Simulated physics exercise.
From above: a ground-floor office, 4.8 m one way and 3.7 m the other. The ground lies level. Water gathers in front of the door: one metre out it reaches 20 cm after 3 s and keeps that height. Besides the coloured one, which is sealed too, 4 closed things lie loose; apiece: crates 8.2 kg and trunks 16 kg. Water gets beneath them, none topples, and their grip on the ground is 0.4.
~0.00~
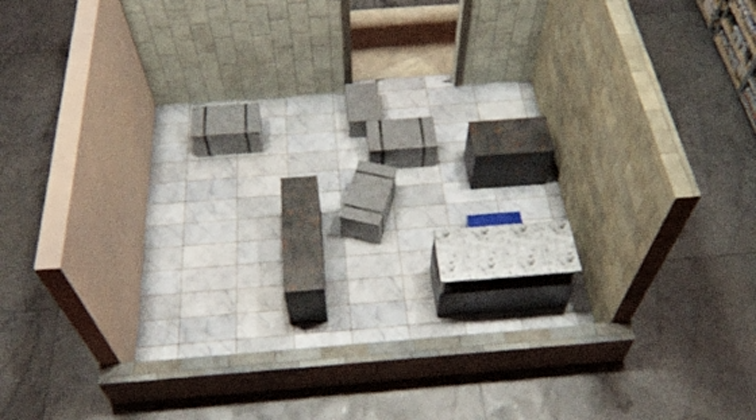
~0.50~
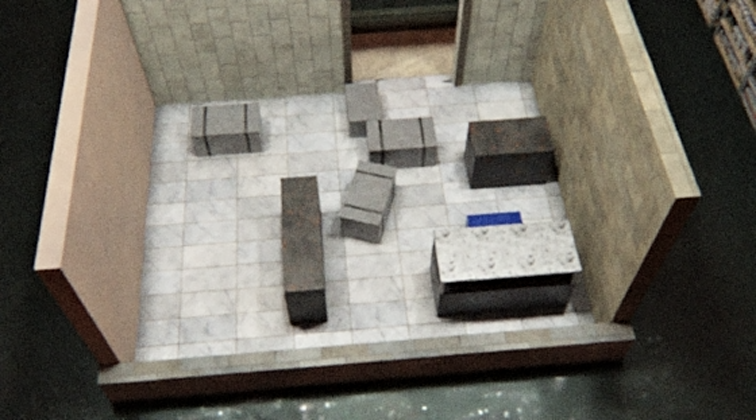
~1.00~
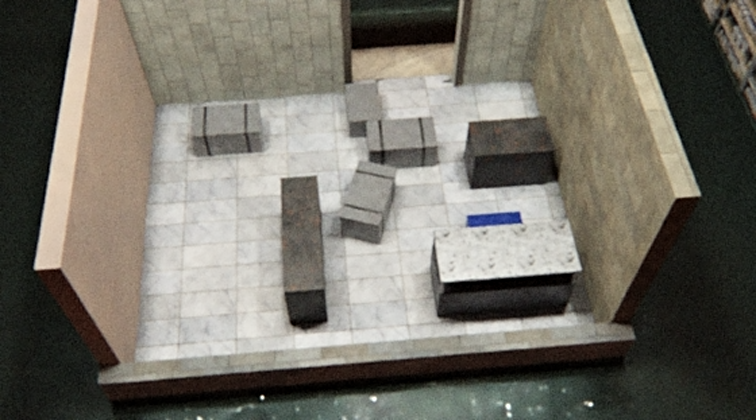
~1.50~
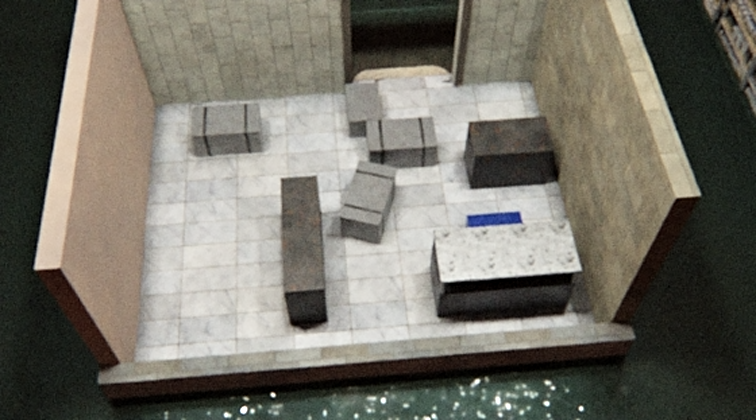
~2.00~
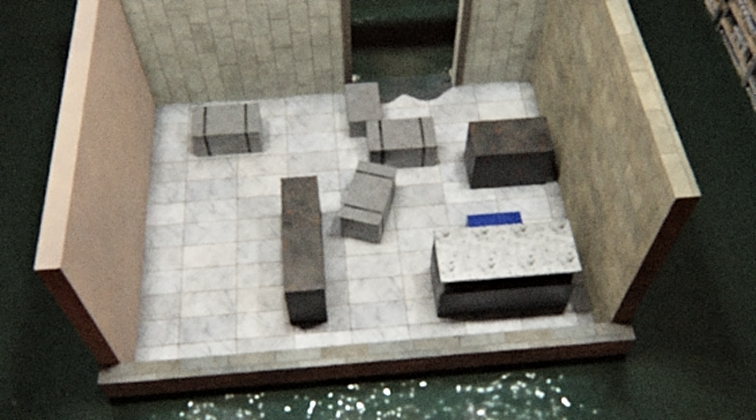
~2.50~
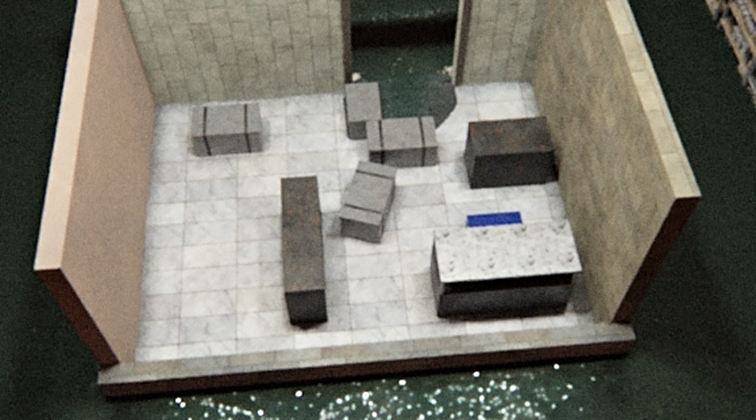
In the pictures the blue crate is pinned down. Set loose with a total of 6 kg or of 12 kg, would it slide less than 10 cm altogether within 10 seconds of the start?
Verdict: Neither weight holds it.
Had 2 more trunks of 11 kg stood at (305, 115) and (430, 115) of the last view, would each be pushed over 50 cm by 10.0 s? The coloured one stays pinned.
In turn: Less, past it.
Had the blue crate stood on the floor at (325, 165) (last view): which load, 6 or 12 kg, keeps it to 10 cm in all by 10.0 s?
Neither holds.
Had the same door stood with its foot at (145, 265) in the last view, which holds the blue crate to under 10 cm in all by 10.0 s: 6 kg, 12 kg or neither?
In that case the smaller load will do.
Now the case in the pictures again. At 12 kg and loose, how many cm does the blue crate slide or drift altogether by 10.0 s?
About 200 cm.
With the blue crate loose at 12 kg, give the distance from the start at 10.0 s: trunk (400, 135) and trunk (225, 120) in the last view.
In that order: 200 cm, 0 cm.
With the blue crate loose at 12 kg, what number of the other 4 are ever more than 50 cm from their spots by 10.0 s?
I count 3.
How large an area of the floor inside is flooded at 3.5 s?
Some 3.5 m2.
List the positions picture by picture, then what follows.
In the first picture, the blue crate at (497, 228) rests on the ground; water covers 0.0 m2; 0 of 5 have shifted.
In the second picture, the blue crate at (497, 228), on the bottom; water covers 0.0 m2; 0 of 5 have shifted.
In the third picture, the blue crate at (497, 228), on the bottom; 0.0 m2 under water; 0 of 5 have shifted.
In the fourth picture, the blue crate at (497, 228) rests on the ground; water covers 0.0 m2; 0 of 5 have shifted.
In the fifth picture, the blue crate at (497, 228) rests on the ground; 0.2 m2 under water; 0 of 5 have shifted.
In the sixth picture, the blue crate at (497, 228) rests on the ground; water covers 0.7 m2; 0 of 5 have shifted.
After 3.5 s the blue crate would be 0 cm from its start with 6 kg and 0 cm from its start with 12 kg; 0 cm of water round it then.
After 4.5 s the blue crate would be 5 cm from its start with 6 kg and 1 cm from its start with 12 kg; 4 cm of water round it then.
After 7.0 s the blue crate would be 52 cm from its start with 6 kg and 66 cm from its start with 12 kg; 10 cm of water round it then.
After 10.0 s the blue crate would be 69 cm from its start with 6 kg and 16 cm from its start with 12 kg; 12 cm of water round it then.
